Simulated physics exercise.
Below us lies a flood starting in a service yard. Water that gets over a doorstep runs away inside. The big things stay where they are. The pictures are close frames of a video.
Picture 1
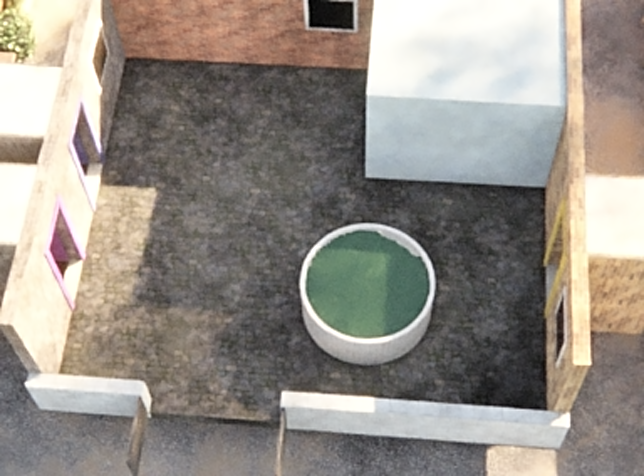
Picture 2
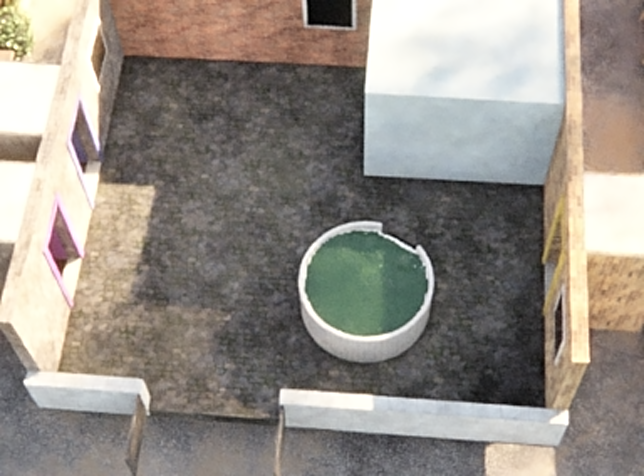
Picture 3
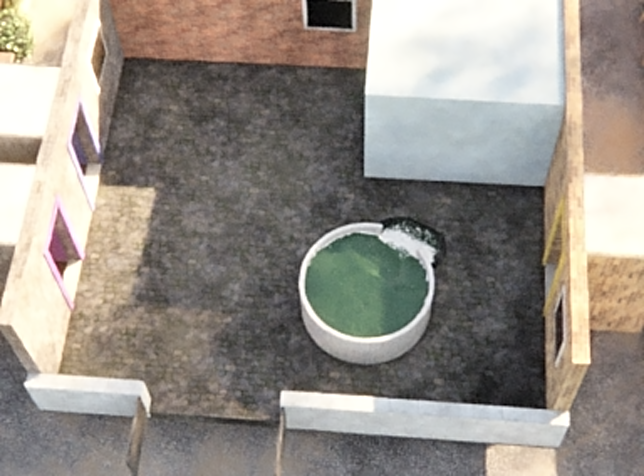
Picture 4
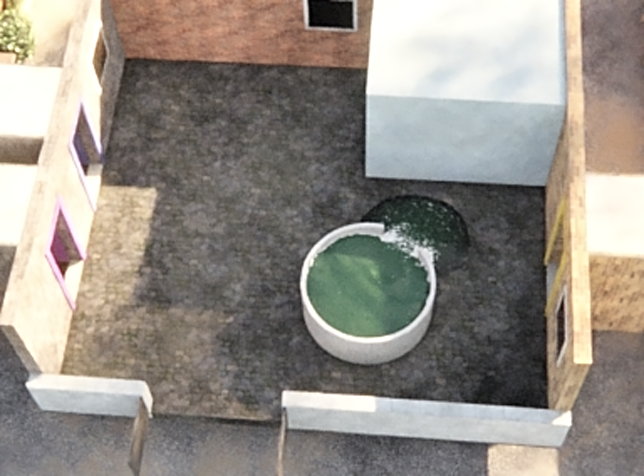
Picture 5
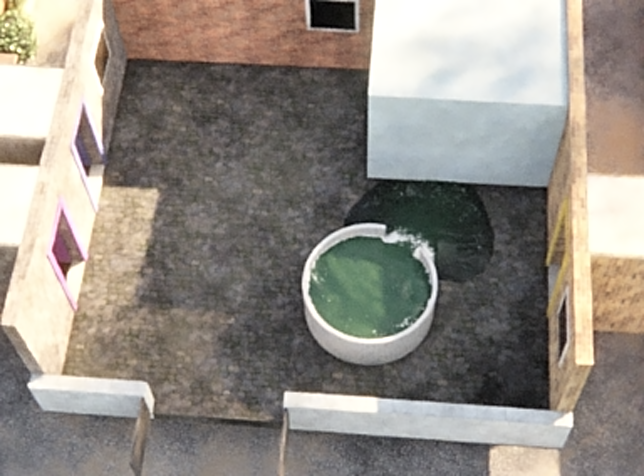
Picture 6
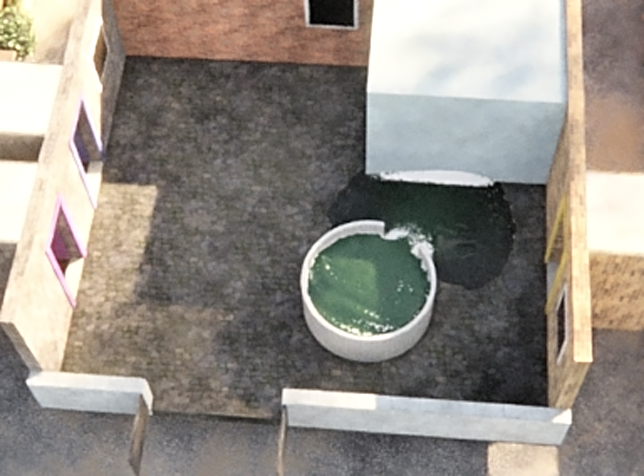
Green water pours through a gap that opens in the far rim of a round white pool, spreading as a dark, widening sheet over the paving until it meets the pale block behind. The walled yard is seen from high above, the view almost steady. A reddish brick wall stands at the back, purple-framed openings at left, yellow at right, and low white walls in front.
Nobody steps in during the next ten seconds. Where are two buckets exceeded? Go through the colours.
The yellow door stays under that; the purple door takes more than that; the blue door stays under that.
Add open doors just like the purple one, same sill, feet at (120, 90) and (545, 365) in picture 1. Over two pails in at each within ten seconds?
In that order: Lets less in, floods.
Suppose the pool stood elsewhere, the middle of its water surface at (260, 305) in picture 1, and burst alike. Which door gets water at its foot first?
That is the yellow door.
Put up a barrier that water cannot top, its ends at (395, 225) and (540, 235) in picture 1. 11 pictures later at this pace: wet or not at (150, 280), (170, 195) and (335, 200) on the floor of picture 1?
In turn: Clear, no water, wet.
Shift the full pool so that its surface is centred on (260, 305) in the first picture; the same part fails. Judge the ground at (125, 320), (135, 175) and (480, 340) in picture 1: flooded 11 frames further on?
As listed: Free of water, no water, free of water.
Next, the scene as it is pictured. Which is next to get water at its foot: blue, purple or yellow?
First comes the yellow door.
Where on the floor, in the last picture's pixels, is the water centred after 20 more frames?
At about (407, 268).
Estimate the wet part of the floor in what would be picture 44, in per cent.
Roughly 75 per cent.
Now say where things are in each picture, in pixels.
In the first frame, the pool at (367, 284) is whole and still.
In the second frame, the front is at a hidden place, out from the gap on the pool's far side.
In the third frame, the front is at (439, 240), out from the gap on the pool's far side.
In the fourth frame, water pours out on the pool's far side and has run to (449, 209).
In the fifth frame, the front is at (461, 183), out from the gap on the pool's far side.
In the sixth frame, water pours out on the pool's far side and has run to (495, 182).
A moment on, water covers 15 % of the floor; the yellow door wet at the sill, nothing in, the purple door not reached, the blue door not reached.
Next, water covers 20 % of the floor; the yellow door wet at the sill, nothing in, the purple door not reached, the blue door not reached.
Then, water covers 50 % of the floor; the yellow door under two buckets in, the purple door not reached, the blue door not reached.
Later, water covers 75 % of the floor; the yellow door under two buckets in, the purple door wet at the sill, nothing in, the blue door wet at the sill, nothing in.
In the end, water covers 85 % of the floor; the yellow door under two buckets in, the purple door over two buckets in, the blue door wet at the sill, nothing in.
